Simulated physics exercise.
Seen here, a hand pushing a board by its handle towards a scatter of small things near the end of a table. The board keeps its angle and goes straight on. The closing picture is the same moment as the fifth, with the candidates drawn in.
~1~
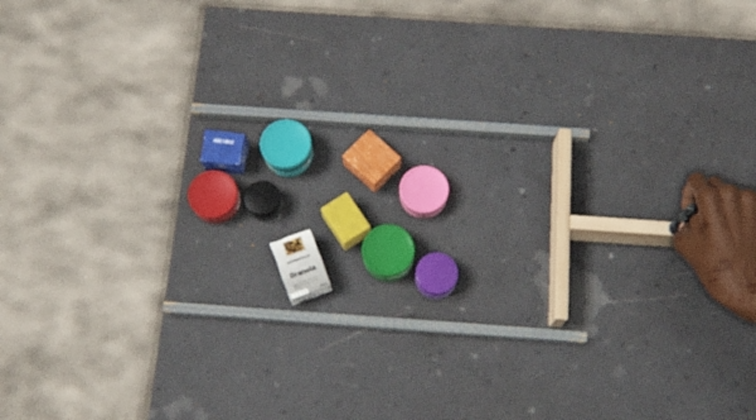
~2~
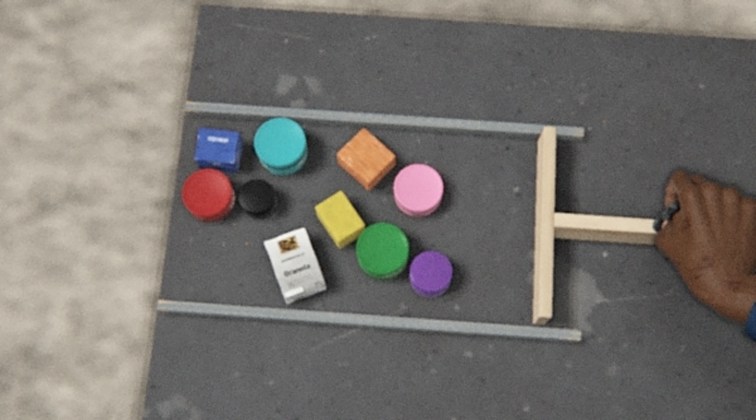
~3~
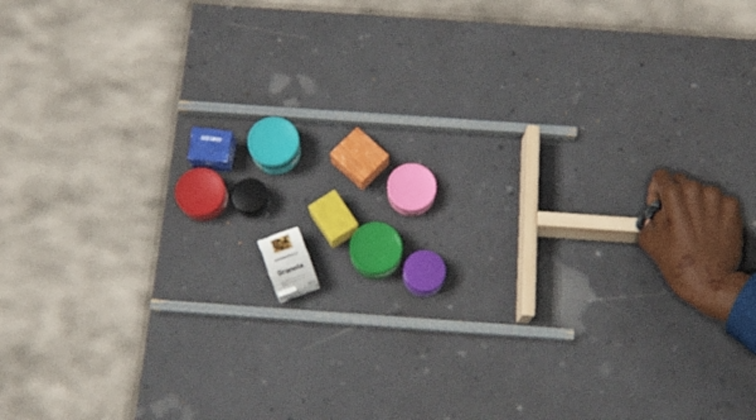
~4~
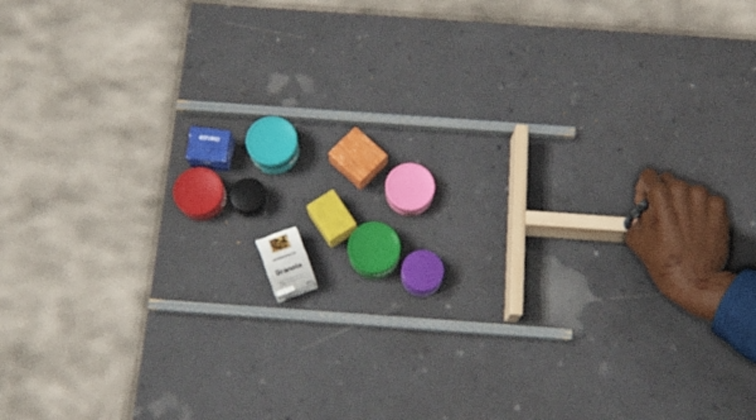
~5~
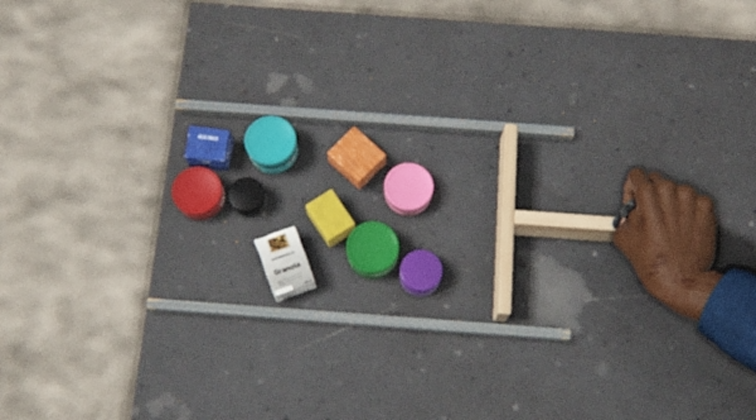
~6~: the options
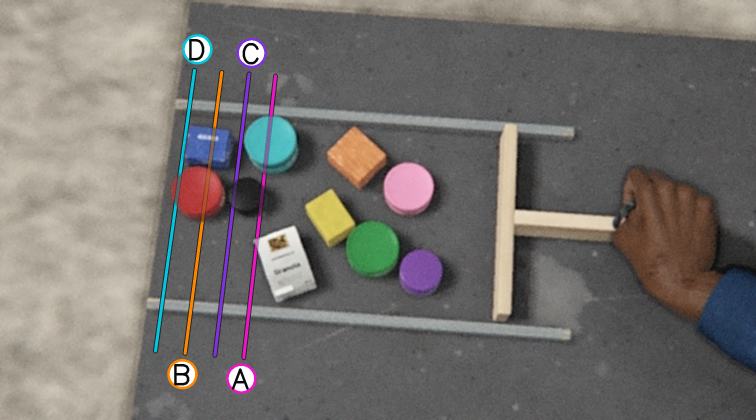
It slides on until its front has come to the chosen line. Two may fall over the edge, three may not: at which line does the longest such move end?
A.
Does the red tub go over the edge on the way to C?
Yes.
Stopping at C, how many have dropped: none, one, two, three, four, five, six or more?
In all, three.
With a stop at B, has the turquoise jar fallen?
By then, yes.
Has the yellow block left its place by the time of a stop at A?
Yes.
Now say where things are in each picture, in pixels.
In the first frame, purple pot (436, 276); white packet (302, 268); turquoise jar (287, 149).
In the second frame, board (548, 219); orange block (367, 160).
In the third frame, board (531, 217); red tub (202, 195).
In the fourth frame, board (519, 217); black tin (250, 198).
In the fifth frame, board (508, 216); blue box (210, 149); purple pot (421, 274); white packet (286, 264).
On the marked copy, A at (260, 211); B at (204, 207); C at (233, 209); D at (176, 205).
Following A. Soon after the start, board (418, 210); yellow block (324, 210); purple pot (386, 279).
Later, board (331, 203); red tub (183, 194); black tin (225, 197).
In the end, board (262, 198); blue box over the edge; red tub over the edge; two fallen.
As for the rest, B drops six; C drops three; D drops ten.
